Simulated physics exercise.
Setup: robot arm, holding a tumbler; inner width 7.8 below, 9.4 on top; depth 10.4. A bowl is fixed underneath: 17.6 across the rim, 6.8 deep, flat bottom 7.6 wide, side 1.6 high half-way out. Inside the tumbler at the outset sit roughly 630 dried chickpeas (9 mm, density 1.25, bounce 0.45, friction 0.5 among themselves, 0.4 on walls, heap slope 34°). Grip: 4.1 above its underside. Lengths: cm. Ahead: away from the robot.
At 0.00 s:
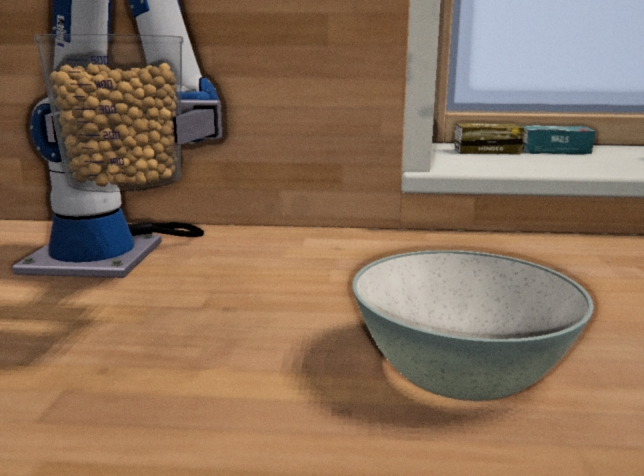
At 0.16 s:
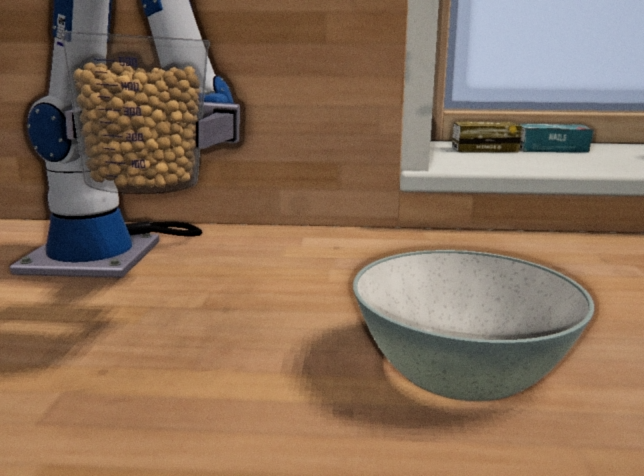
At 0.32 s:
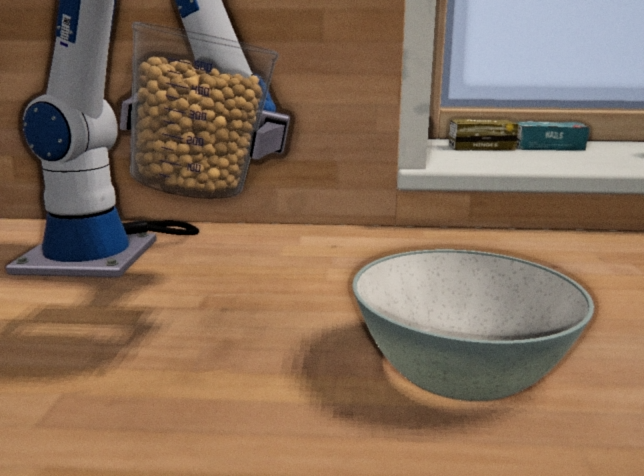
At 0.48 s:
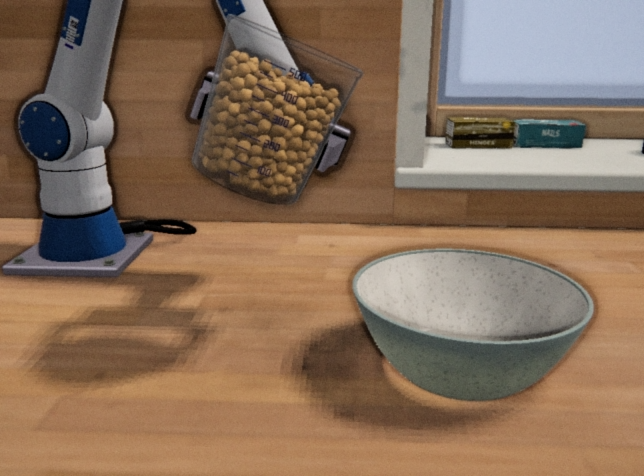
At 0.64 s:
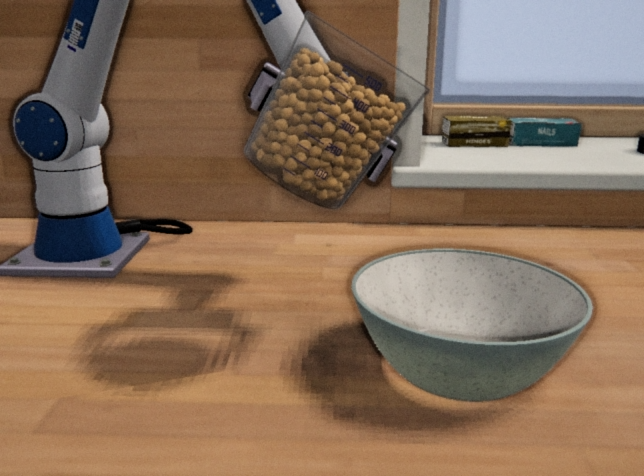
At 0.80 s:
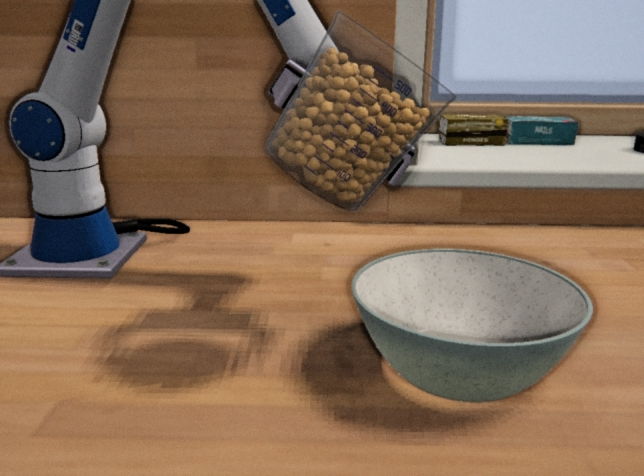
A robot arm carries a clear tumbler of chickpeas rightward, gradually tilting it to the right.
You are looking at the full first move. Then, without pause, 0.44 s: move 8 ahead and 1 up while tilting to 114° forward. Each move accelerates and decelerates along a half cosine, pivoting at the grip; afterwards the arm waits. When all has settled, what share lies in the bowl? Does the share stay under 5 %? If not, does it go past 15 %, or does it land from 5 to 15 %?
No, it goes past 15 %.
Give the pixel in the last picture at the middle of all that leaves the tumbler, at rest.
Middle point: About (506, 351).
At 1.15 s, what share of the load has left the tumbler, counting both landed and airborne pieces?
I'd say some 0 percent by then.
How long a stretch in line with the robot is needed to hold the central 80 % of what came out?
The stretch runs around 26 cm.
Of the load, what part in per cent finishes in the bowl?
~ 70 %, about.
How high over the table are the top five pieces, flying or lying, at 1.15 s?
24 cm, more or less.
After 0.98 s, tilted 62° forward, highest piece 25 above the table; 631 in the tumbler.
After 1.15 s, tilted 106° forward, highest piece 24 above the table; 624 in the tumbler, 7 in flight or on a rim.
After 1.44 s, tilted 114° forward, highest piece 18 above the table; 323 in the bowl, 140 on the table or floor, 136 in the tumbler, 32 in flight or on a rim.
After 2.49 s, tilted 114° forward, highest piece 6 above the table; 447 in the bowl, 184 on the table or floor.
In the end, 447 in the bowl, 184 on the table or floor. That is 71 % in the bowl.
